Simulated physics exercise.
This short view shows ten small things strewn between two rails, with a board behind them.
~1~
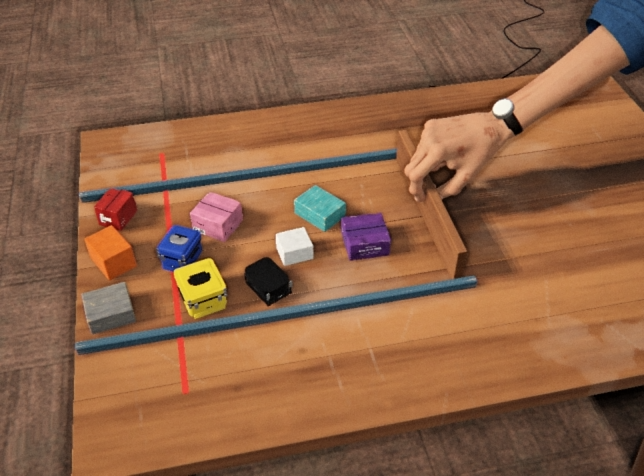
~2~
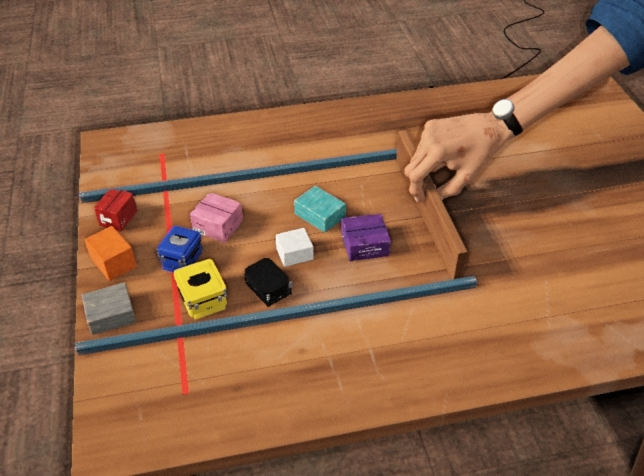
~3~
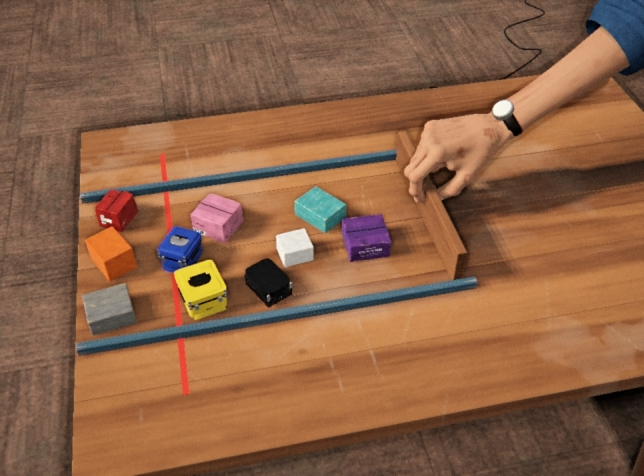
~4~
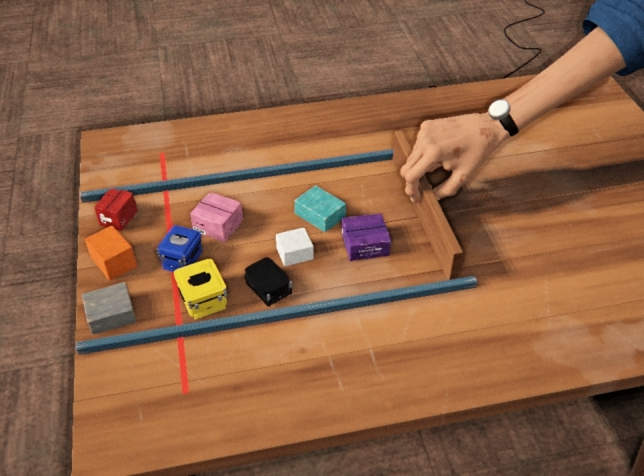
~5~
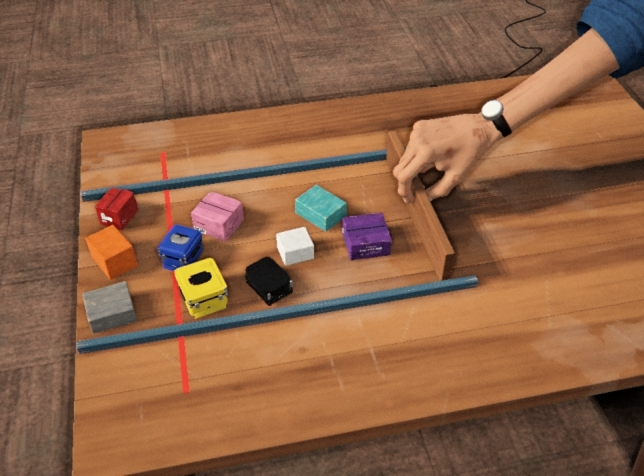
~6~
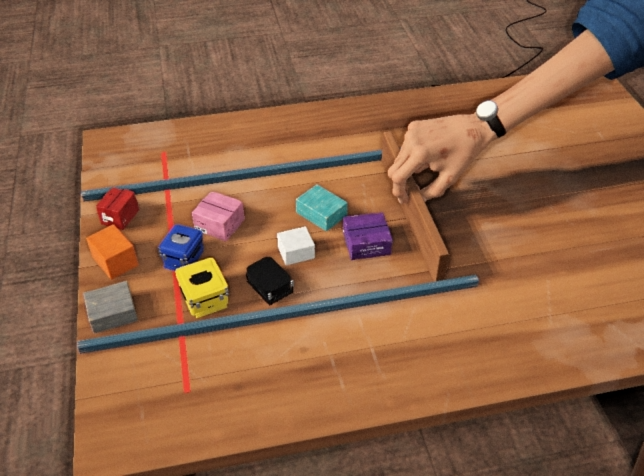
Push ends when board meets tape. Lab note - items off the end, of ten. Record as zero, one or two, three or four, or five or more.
A drop or two.
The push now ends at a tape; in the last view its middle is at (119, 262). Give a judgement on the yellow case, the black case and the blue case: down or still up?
First the yellow case, which leaves the top, then the black case, which stays on top, and the blue case, which leaves the top.
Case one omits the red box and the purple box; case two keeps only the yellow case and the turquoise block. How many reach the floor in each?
The first count is 0 and the second is 1.
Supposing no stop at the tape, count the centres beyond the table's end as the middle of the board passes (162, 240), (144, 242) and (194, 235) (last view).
The numbers past the end are 3, 3 and 1.
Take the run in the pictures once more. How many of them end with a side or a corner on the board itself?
Total: 3.
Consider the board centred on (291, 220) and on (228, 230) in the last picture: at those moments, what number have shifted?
At first I count 4, and then 8.
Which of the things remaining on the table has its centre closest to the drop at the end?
It's the blue case that ends nearest.
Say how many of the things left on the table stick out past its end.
Looks like 1 of them.
Early on, none off yet; grey block at rest near (111, 307); orange block at rest near (112, 252); red box at rest near (118, 208).
A while later, none off yet; grey block at rest near (108, 307); orange block travelled a little near (88, 254); red box at rest near (118, 208).
Finally, the number that fall off is one or two; lost, orange block and grey block.
